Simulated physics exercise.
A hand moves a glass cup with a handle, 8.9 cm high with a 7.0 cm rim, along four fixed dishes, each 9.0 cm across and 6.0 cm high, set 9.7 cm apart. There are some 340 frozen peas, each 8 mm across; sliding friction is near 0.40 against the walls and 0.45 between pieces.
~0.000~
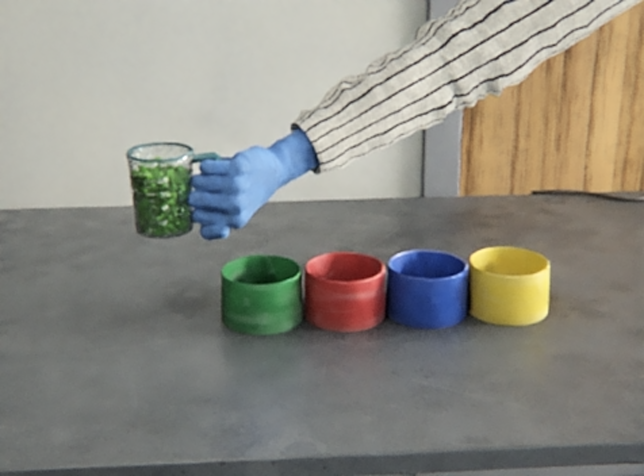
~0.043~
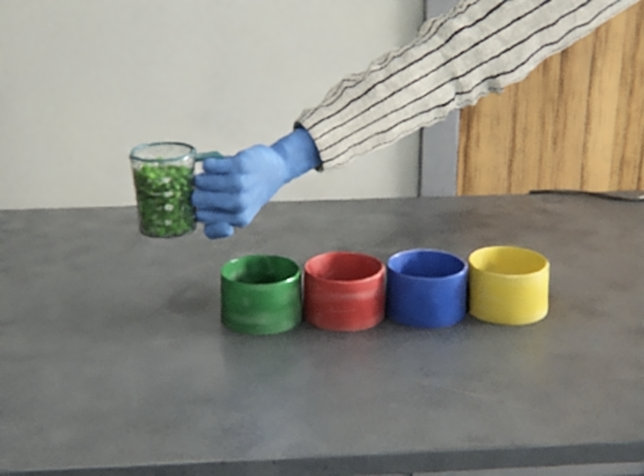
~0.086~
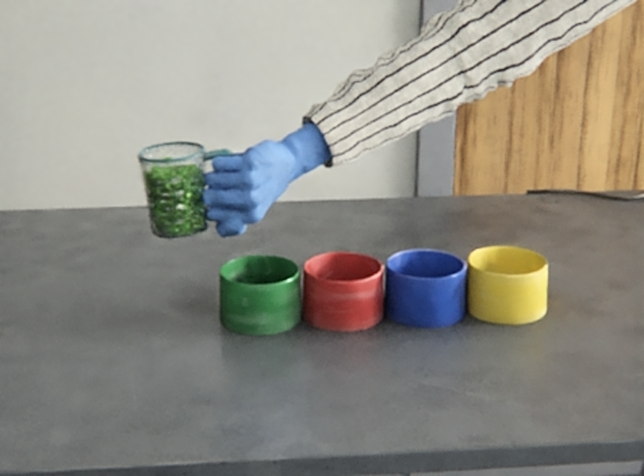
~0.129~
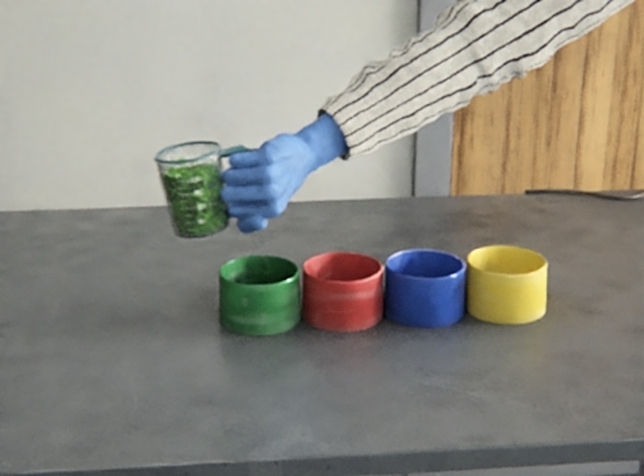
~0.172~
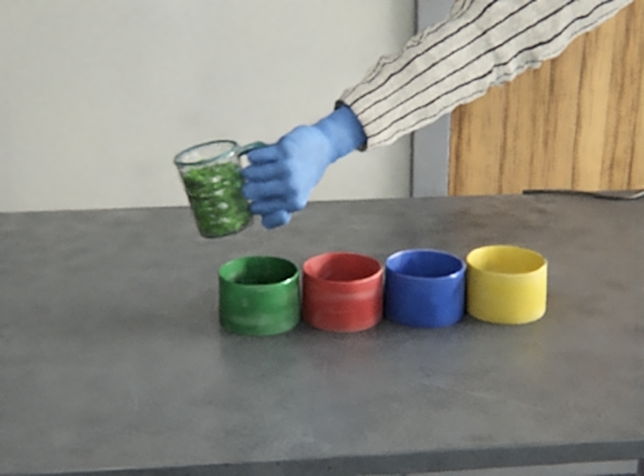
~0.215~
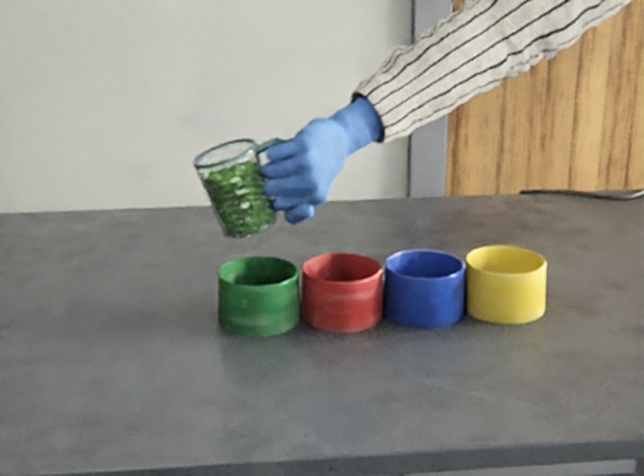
At the start, a blue-gloved hand holds an upright glass cup of green pieces above a gray table, left of a row of green, red, blue and yellow dishes. The hand moves the cup rightward, gradually tilting it to the left, until it is slanted above the green dish.
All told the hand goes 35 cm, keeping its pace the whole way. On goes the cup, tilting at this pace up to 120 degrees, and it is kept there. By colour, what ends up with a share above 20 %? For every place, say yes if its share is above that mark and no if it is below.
Red dish: No, blue dish: Yes, green dish: No, yellow dish: No, counter: No.
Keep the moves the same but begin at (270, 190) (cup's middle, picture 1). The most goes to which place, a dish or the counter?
Yellow.
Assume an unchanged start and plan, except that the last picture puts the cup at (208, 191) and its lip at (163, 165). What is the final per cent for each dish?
You'd end up with red at 10, blue at 90, green at 0 and yellow at 0.
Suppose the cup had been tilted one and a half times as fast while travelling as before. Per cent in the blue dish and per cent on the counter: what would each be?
Blue 100; counter 0.
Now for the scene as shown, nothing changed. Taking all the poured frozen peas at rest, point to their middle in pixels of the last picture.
Resting centre estimate: Around (419, 291).
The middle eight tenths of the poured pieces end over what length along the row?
About 5 cm.
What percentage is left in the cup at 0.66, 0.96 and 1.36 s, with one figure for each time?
Around 100 per cent at the first moment, 90 at the second and 10 at the third.
Then, at 0.66 s, tilt 66 degrees; cup holds 100 %.
After 0.96 s, tilt 99 degrees; cup holds 90 %, blue 5 %.
After 1.36 s, tilt 120 degrees; cup holds 10 %, blue 85 %.
In the end, at 2.2 s, red 0 %, blue 100 %, green 0 %, yellow 0 %, counter 0 %.
